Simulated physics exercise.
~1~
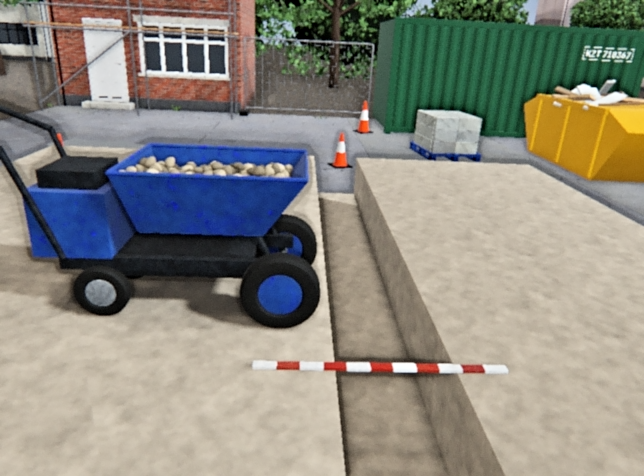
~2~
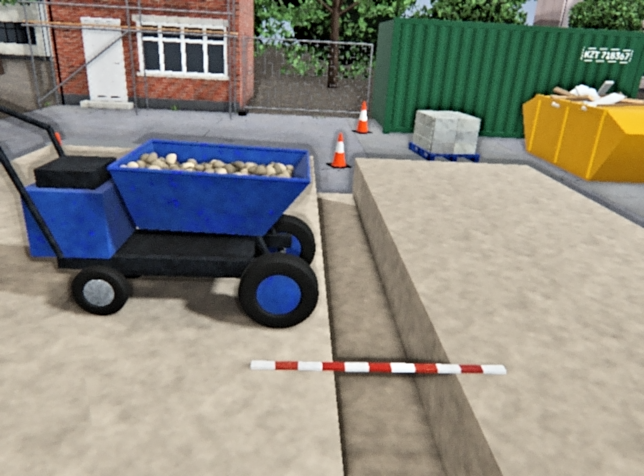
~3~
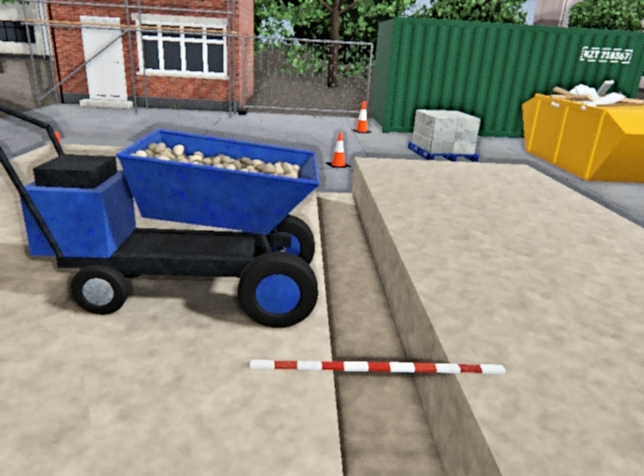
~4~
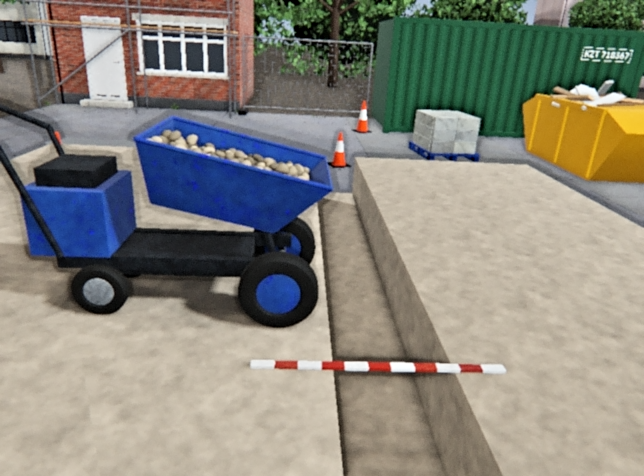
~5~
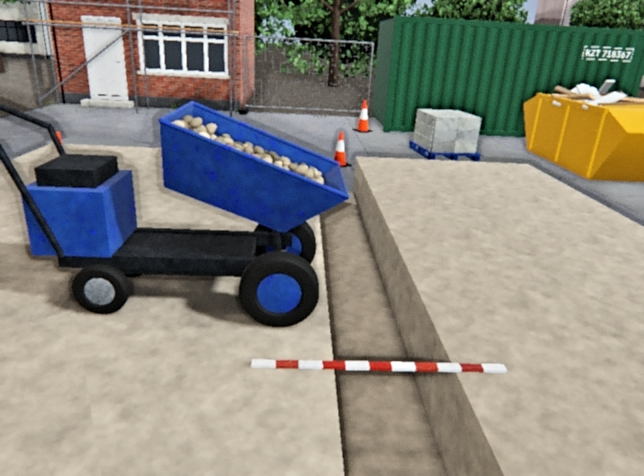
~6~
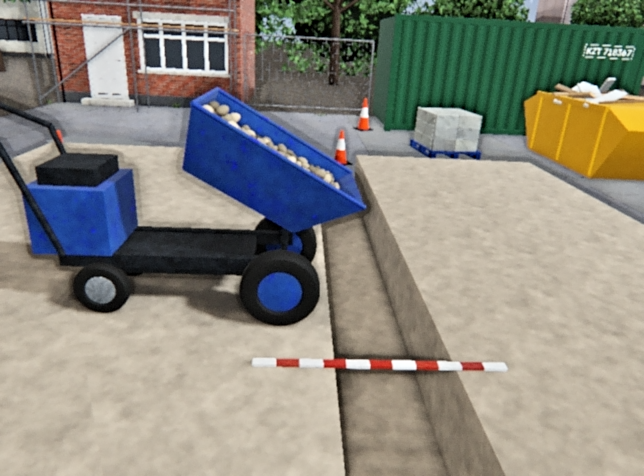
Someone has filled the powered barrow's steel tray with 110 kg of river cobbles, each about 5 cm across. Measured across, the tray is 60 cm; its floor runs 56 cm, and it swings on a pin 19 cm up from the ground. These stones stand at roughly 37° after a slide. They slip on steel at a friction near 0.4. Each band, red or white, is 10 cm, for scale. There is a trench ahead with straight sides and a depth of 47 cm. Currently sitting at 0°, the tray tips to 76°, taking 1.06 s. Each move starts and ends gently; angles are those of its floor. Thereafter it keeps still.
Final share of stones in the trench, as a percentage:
51 per cent.
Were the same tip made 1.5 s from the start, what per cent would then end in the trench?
Roughly 60 per cent.
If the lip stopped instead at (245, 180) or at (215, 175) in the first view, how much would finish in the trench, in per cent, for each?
Result: Close to 100 then close to 100 per cent.
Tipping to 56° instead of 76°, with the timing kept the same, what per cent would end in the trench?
It comes out at about 35 percent.
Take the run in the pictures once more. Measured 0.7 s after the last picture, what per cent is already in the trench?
Close to 25 per cent has got there by then.
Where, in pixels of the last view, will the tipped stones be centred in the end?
The resting stones are centred at roughly (412, 350).
Then, 0.4 s after the last picture the floor is at 65°, 100 % in the tray; the foremost stones are at (396, 244).
Then, 0.7 s after the last picture the floor is at 76°, 51 % in the tray, 23 % in the trench, 26 % past the trench; the foremost stones are at (483, 296).
Then, 1.1 s after the last picture the floor is at 76°, 16 % in the tray, 36 % in the trench, 48 % past the trench; the foremost stones are at (611, 305).
Then, 3.0 s after the last picture the floor is at 76°, 0 % in the tray, 51 % in the trench, 49 % past the trench; the foremost stones are past the picture's edge.
